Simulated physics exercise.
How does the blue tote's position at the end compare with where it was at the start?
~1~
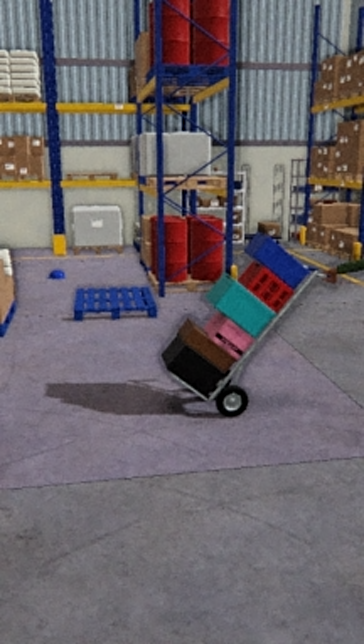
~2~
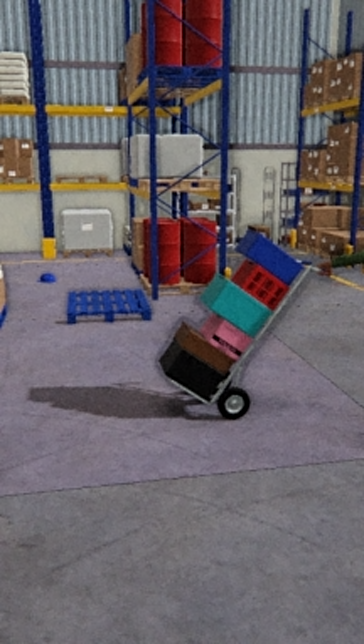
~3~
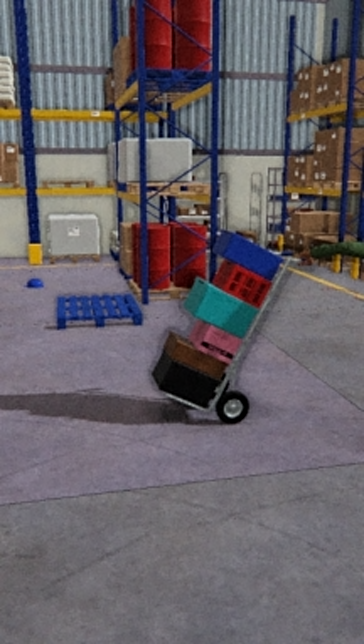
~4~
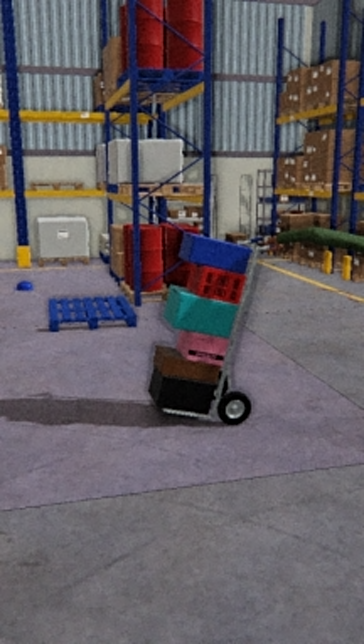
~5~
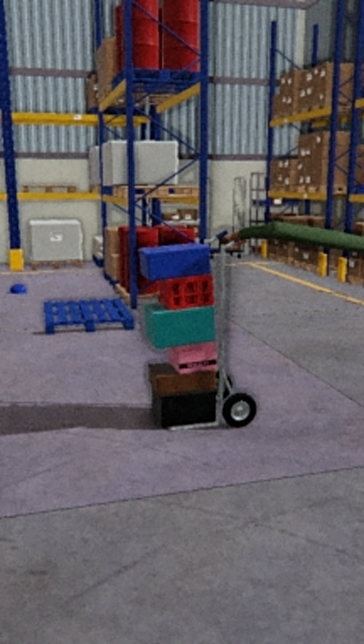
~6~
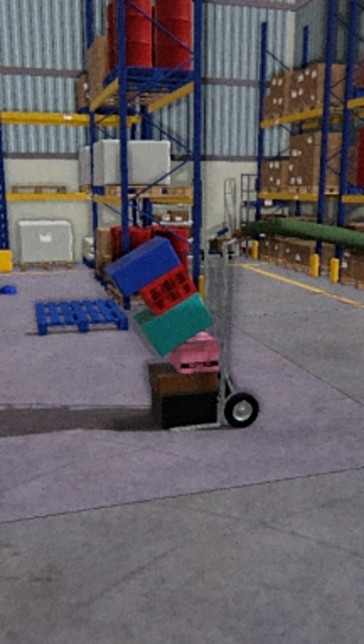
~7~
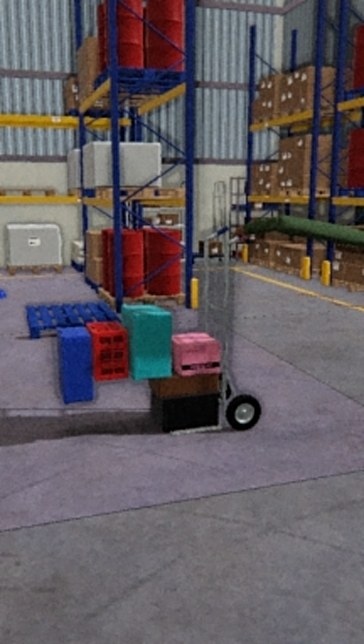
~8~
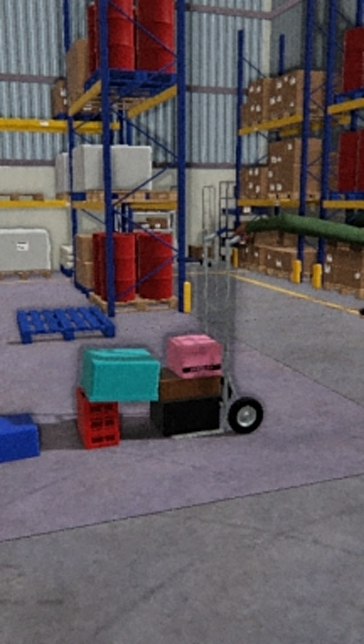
At the start the blue tote is at the top of the leaning stack on the sack truck. By the end it is down on the floor to the left, beyond the red crate.
A loaded sack truck leaning back to the right swings upright in a warehouse, and its blue tote, red crate and turquoise tote topple off to the left. The truck ends standing, with the pink box, brown tote and black tote still stacked on it.
